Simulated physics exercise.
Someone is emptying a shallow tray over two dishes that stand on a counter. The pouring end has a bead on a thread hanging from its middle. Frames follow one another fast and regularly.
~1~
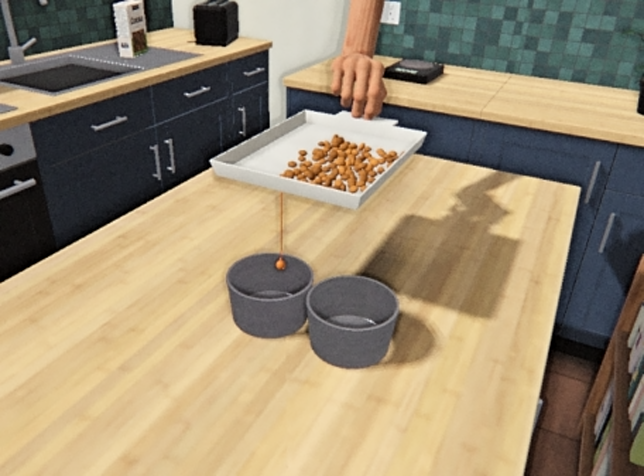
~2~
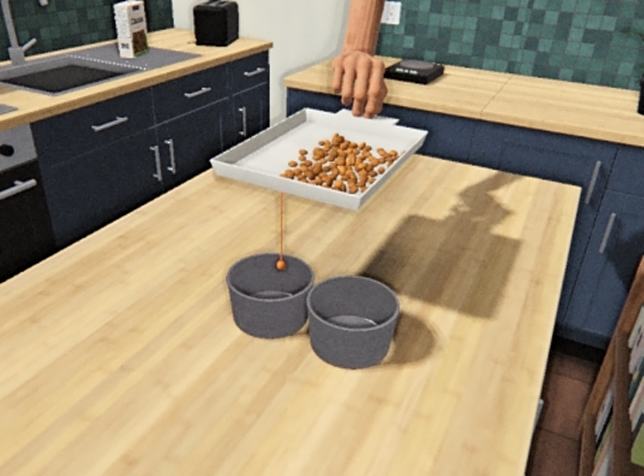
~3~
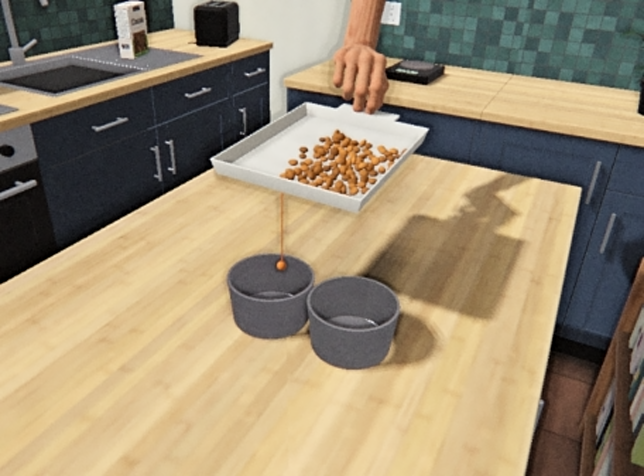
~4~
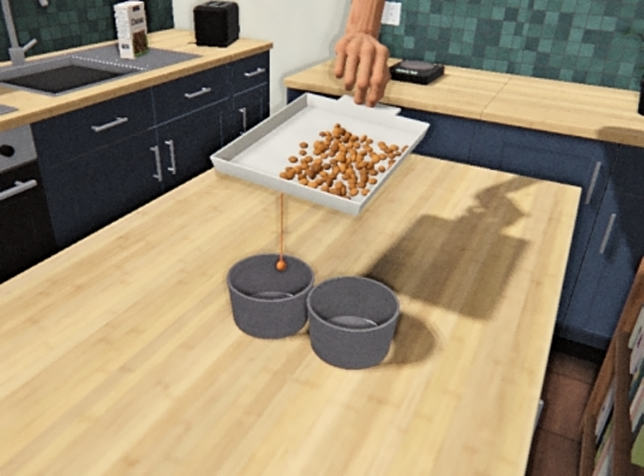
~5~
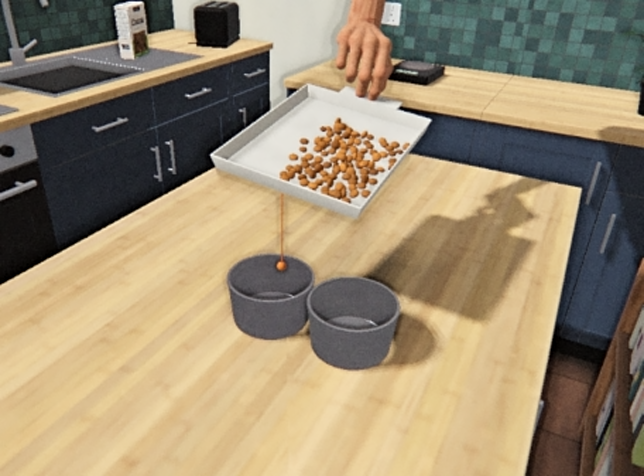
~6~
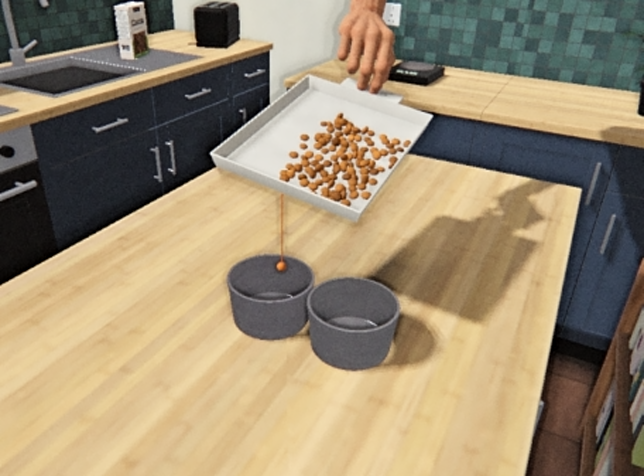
A white tray of small brown pieces, held by a hand above two gray dishes on a wooden counter, tilted slightly toward its right front corner while the pieces spread a little across it.
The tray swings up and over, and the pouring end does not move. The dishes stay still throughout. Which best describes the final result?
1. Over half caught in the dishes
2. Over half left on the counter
(1) Over half caught in the dishes.
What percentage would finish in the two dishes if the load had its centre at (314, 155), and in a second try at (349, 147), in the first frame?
Close to 100 %, followed by close to 100 %.
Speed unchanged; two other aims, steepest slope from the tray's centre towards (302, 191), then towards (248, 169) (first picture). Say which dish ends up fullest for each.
It would be the right-side one to begin with, and after that the left-side one.
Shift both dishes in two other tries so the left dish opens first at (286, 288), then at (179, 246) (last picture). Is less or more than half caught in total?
Taking them in turn, it's beyond half and then short of half.
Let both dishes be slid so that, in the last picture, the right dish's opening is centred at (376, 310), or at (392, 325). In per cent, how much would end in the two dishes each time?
About 80 and 60 per cent respectively.
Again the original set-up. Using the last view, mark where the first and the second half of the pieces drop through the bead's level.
Starting near (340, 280), moving on to near (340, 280).
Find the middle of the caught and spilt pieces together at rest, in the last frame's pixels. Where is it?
The centre ends up roughly at (348, 335).
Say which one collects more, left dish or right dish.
Result: The right of the two takes it.
Just after the last frame, tray tipped steeply; every one on the tray.
A moment on, tray tipped right over; roughly a quarter on the tray; roughly two thirds in the right dish; about a tenth in the air.
Further on, tray tipped past a quarter turn; almost all in the right dish; just a few outside both.
When it is over, tray tipped past a quarter turn; almost all in the right dish; not one in the left dish; just a few outside both.
